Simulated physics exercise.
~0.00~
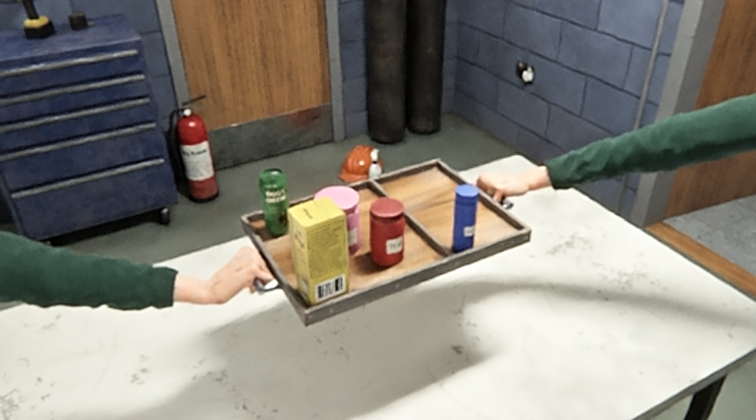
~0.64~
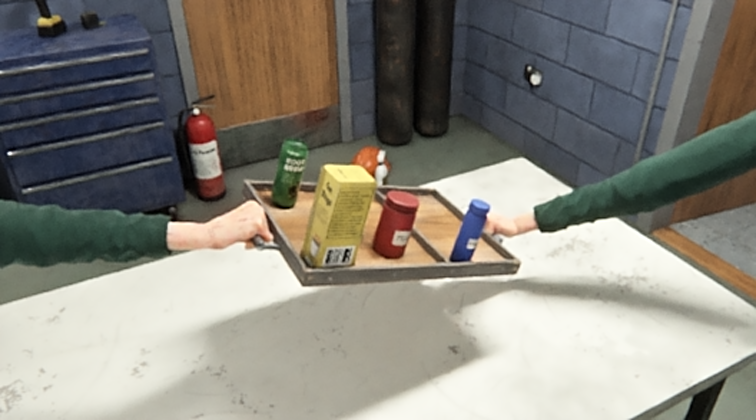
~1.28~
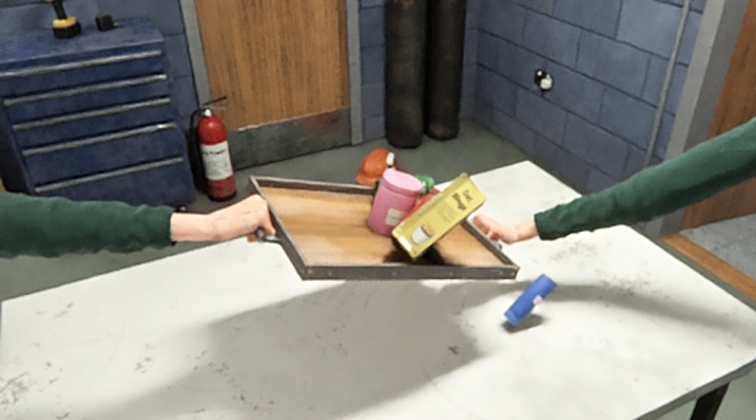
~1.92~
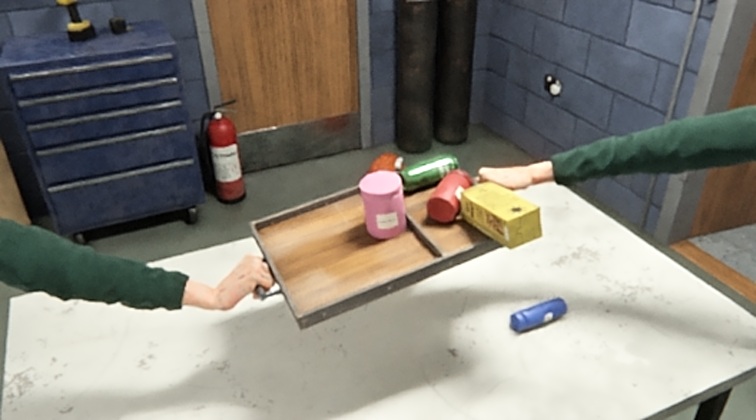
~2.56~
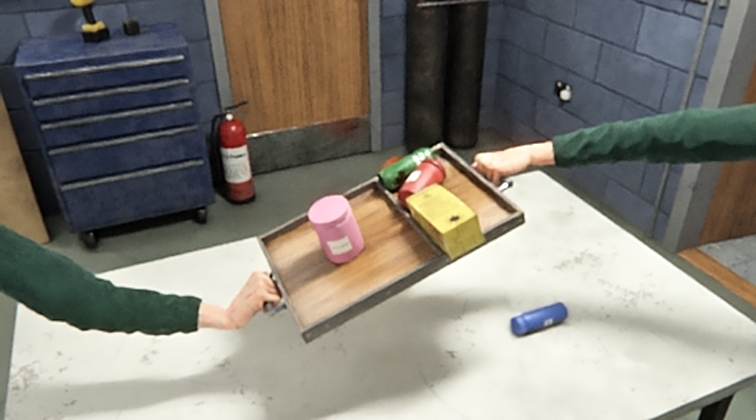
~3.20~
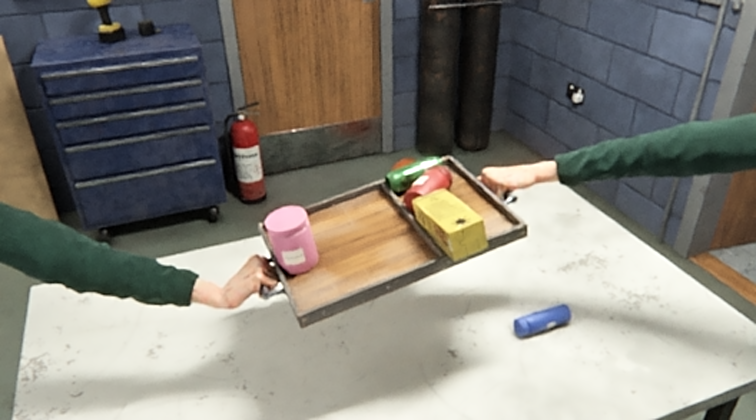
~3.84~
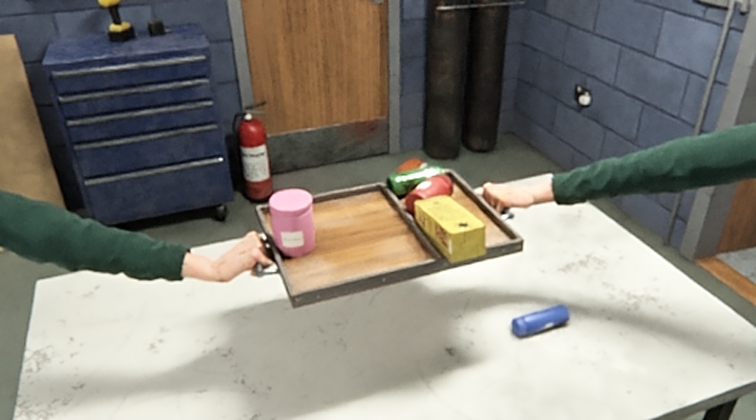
In this clip, two hands tilt a tray of containers right above a table, toppling the yellow carton, red jar and green can and spilling the blue shaker onto the table, then tilt it left and level it, leaving the pink jar upright at the left end.
